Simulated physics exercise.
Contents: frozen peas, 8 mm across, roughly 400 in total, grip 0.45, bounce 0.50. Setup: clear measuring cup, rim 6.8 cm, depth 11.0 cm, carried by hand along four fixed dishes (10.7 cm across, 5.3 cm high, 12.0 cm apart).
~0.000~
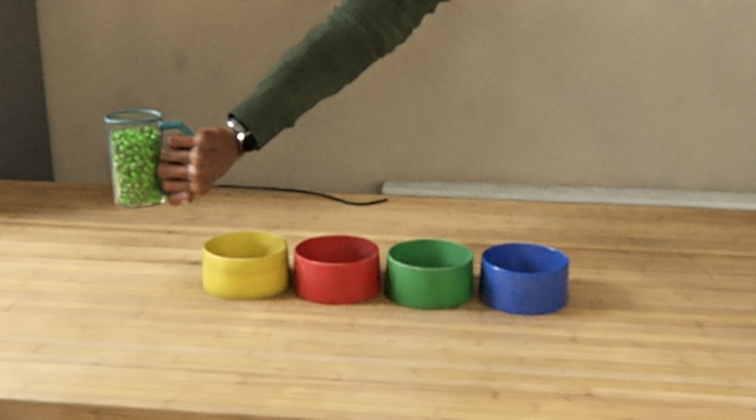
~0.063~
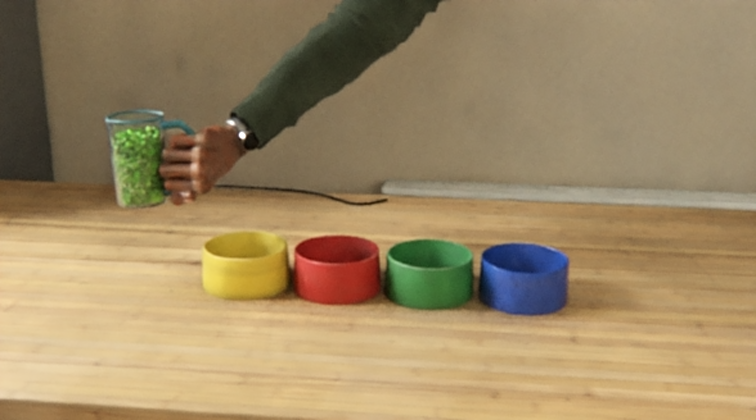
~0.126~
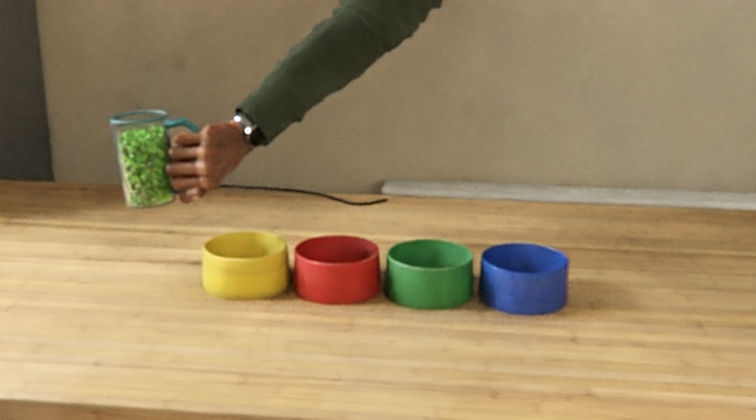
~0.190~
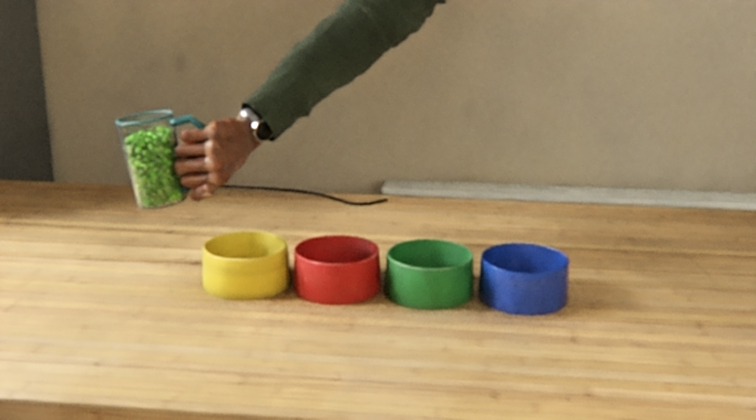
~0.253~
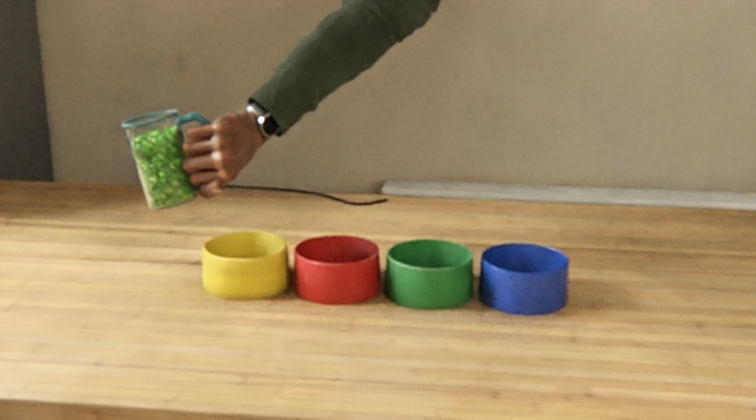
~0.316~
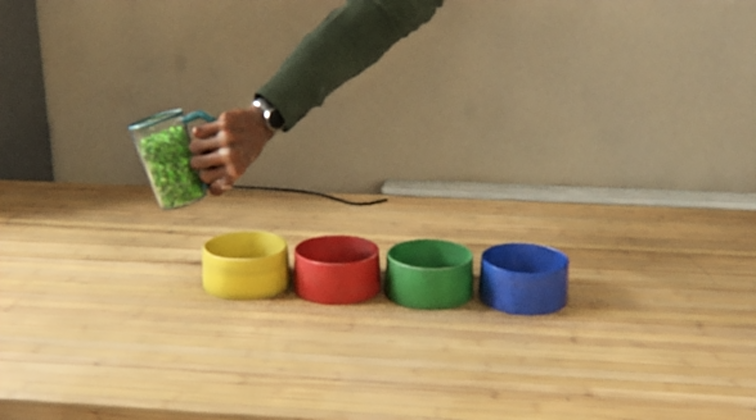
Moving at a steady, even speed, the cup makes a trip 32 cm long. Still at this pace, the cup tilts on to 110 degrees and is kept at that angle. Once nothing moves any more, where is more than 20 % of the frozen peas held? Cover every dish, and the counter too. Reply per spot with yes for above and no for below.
Red: Yes, above. Blue: No, below. Green: No, below. Yellow: No, below. Counter: No, below.
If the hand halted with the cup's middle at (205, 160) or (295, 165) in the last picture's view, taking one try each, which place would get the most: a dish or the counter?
The winner: Counter; yellow.
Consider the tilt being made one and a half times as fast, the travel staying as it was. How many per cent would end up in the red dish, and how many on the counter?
Then the red dish would get 20 and the counter 10.
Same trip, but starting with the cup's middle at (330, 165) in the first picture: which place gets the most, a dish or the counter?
Blue.
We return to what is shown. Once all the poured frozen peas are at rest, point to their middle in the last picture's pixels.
Approximately (327, 272) in the last view.
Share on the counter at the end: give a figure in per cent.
5 per cent.
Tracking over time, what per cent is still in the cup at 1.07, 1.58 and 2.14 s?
100, 95, 35.
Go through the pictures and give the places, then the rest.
The first frame shows cup at (137, 159), tilt 0 degrees, lip at (108, 116), moved 0.0 cm; middle of the pieces at (137, 163); yellow dish at (246, 245); red dish at (337, 249); green dish at (430, 254); blue dish at (525, 258).
The second frame shows cup at (139, 159), tilt 1 degrees, lip at (109, 116), moved 0.3 cm; middle of the pieces at (139, 163).
The third frame shows cup at (145, 160), tilt 4 degrees, lip at (113, 118), moved 1.1 cm; middle of the pieces at (146, 164).
The fourth frame shows cup at (154, 160), tilt 8 degrees, lip at (119, 121), moved 2.2 cm; middle of the pieces at (154, 164).
The fifth frame shows cup at (162, 160), tilt 12 degrees, lip at (125, 123), moved 3.3 cm; middle of the pieces at (163, 164).
The sixth frame shows cup at (170, 161), tilt 16 degrees, lip at (131, 126), moved 4.4 cm; middle of the pieces at (171, 165); yellow dish at (246, 245); red dish at (337, 249); green dish at (430, 254); blue dish at (525, 258). The cup turns about 65 degrees a second and travels 17 cm a second.
After 1.07 s, tilt 64 degrees; cup holds 100 %.
After 1.58 s, tilt 96 degrees; cup holds 95 %, yellow 5 %.
After 2.14 s, tilt 110 degrees; cup holds 35 %, red 55 %, yellow 5 %.
In the end, at 3.5 s, red 95 %, blue 0 %, green 0 %, yellow 5 %, counter 5 %.
